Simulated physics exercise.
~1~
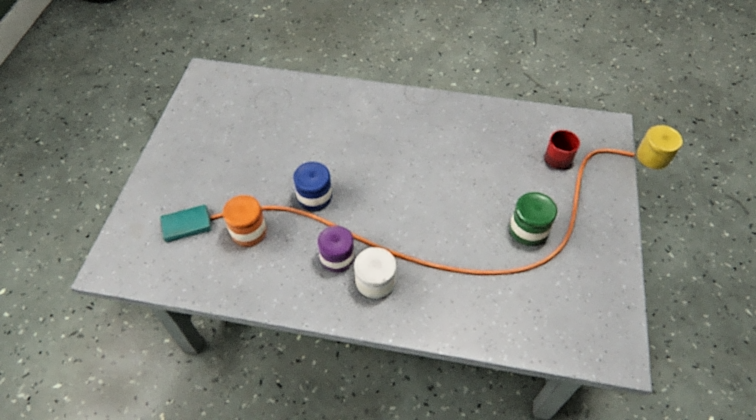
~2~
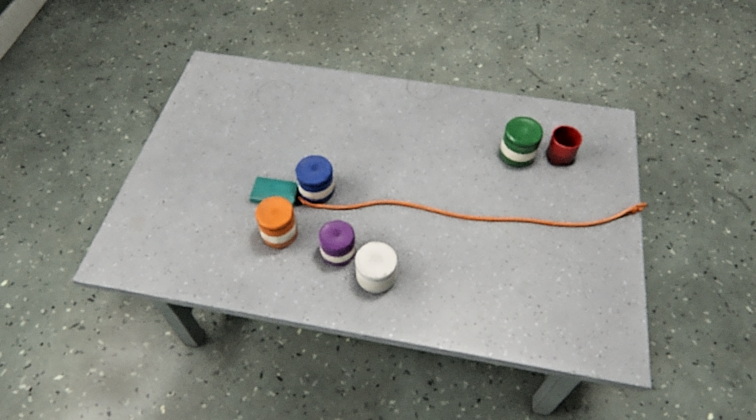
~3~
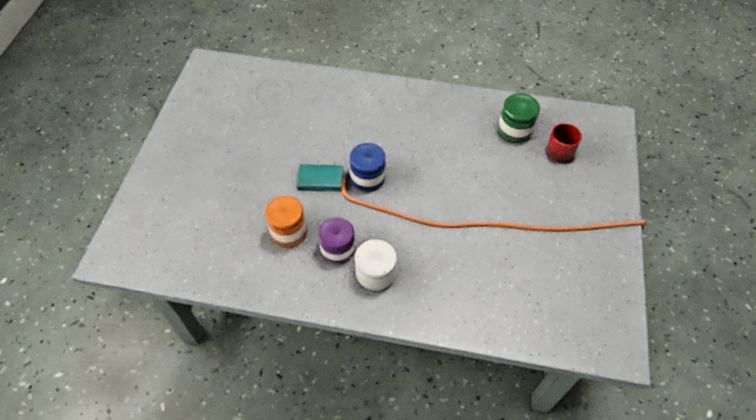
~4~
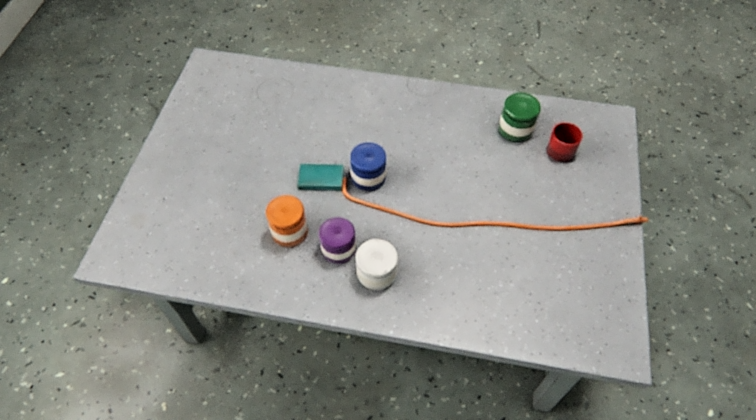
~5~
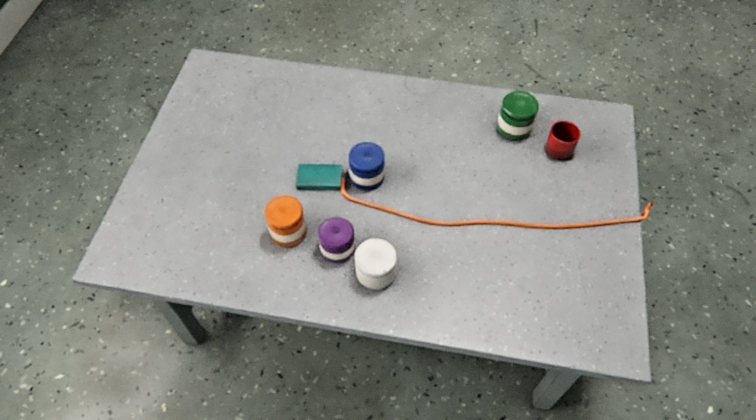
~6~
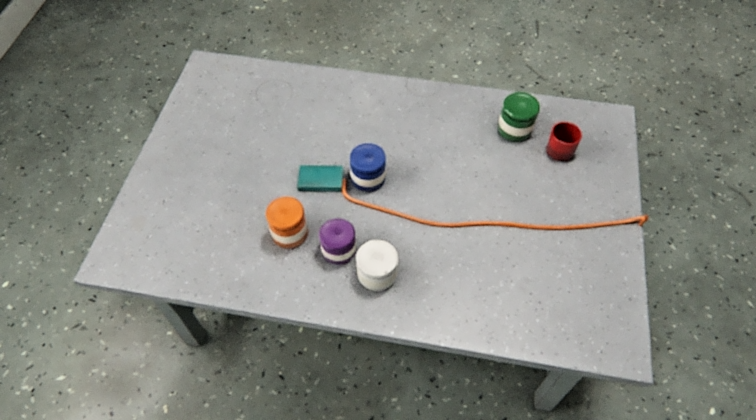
On a grey table, a yellow cylinder at the right edge drops out of sight, its orange cord dragging a teal block rightward and shifting the orange, blue and green containers, until everything rests with the block beside the blue container and the cord reaching the right edge.
